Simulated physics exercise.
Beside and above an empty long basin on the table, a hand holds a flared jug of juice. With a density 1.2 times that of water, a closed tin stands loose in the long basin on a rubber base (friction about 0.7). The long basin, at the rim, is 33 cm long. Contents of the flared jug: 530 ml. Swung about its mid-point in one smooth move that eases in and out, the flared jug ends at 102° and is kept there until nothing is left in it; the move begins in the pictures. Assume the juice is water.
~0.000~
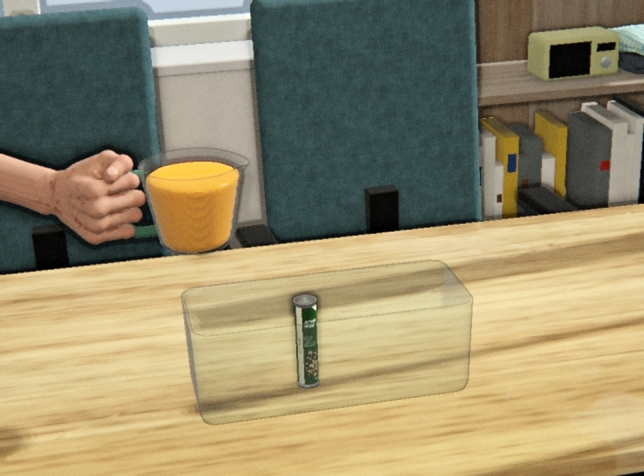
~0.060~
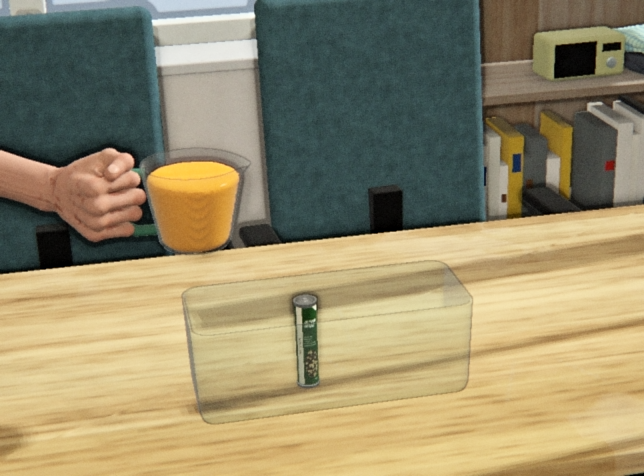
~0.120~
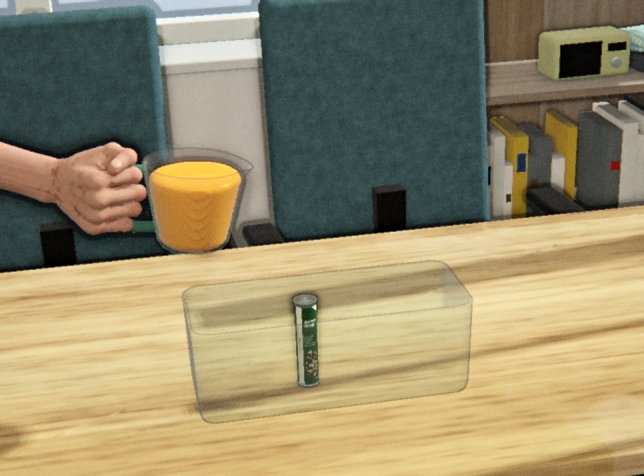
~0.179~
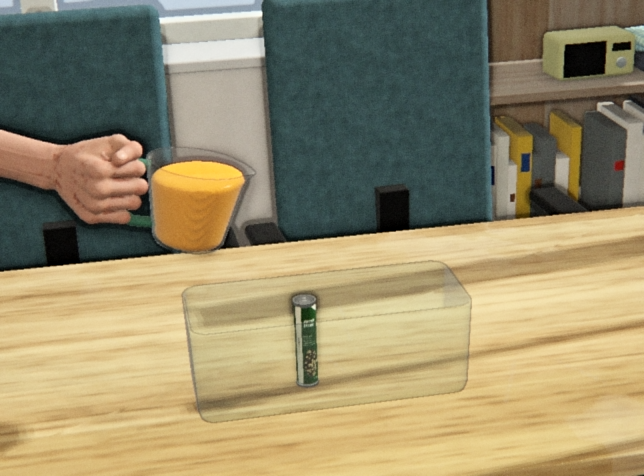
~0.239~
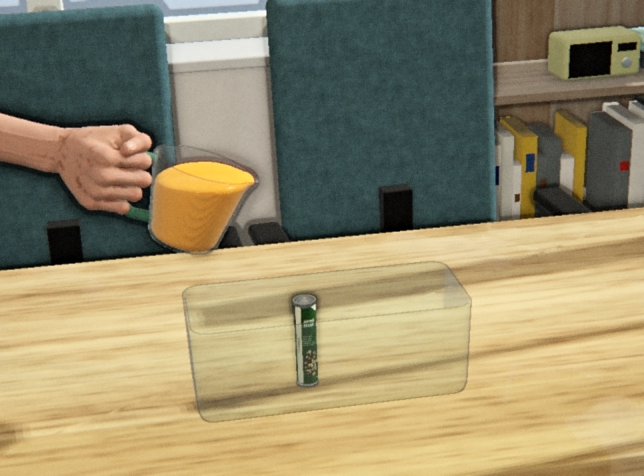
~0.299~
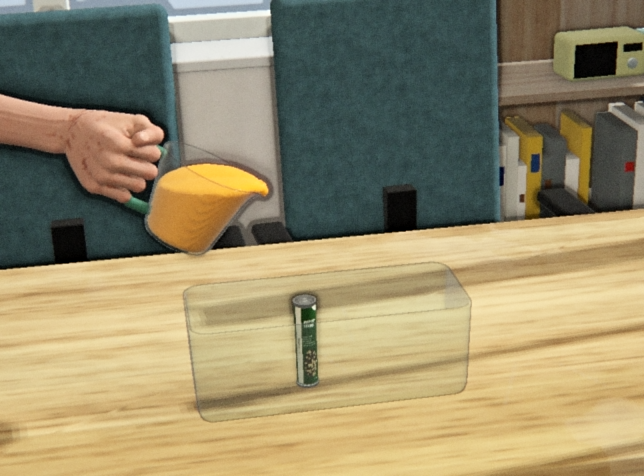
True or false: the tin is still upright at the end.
False.
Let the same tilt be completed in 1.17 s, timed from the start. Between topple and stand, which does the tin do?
Then it goes over.
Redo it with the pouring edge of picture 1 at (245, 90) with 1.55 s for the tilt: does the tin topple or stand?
After that, the tin stays vertical.
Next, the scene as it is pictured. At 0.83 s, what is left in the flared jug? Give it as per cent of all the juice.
Remaining share: Approx. 6 %.
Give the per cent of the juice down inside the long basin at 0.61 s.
Around 26 percent.
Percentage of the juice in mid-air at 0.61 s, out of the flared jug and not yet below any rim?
28 %.
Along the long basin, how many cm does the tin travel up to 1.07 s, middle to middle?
Reading: Roughly 7 cm.
By 0.61 s the tilt is 85° and 45 per cent is still to pour; the tin stands where it began.
By 0.83 s the tilt is 102° and 6 per cent is still to pour; the tin leans 8°.
By 1.07 s the tilt is 102° and 0 per cent is still to pour; the tin lies on its side.
By 1.33 s the tilt is 102° and 0 per cent is still to pour; the tin lies on its side.
At rest the tin lies on its side.
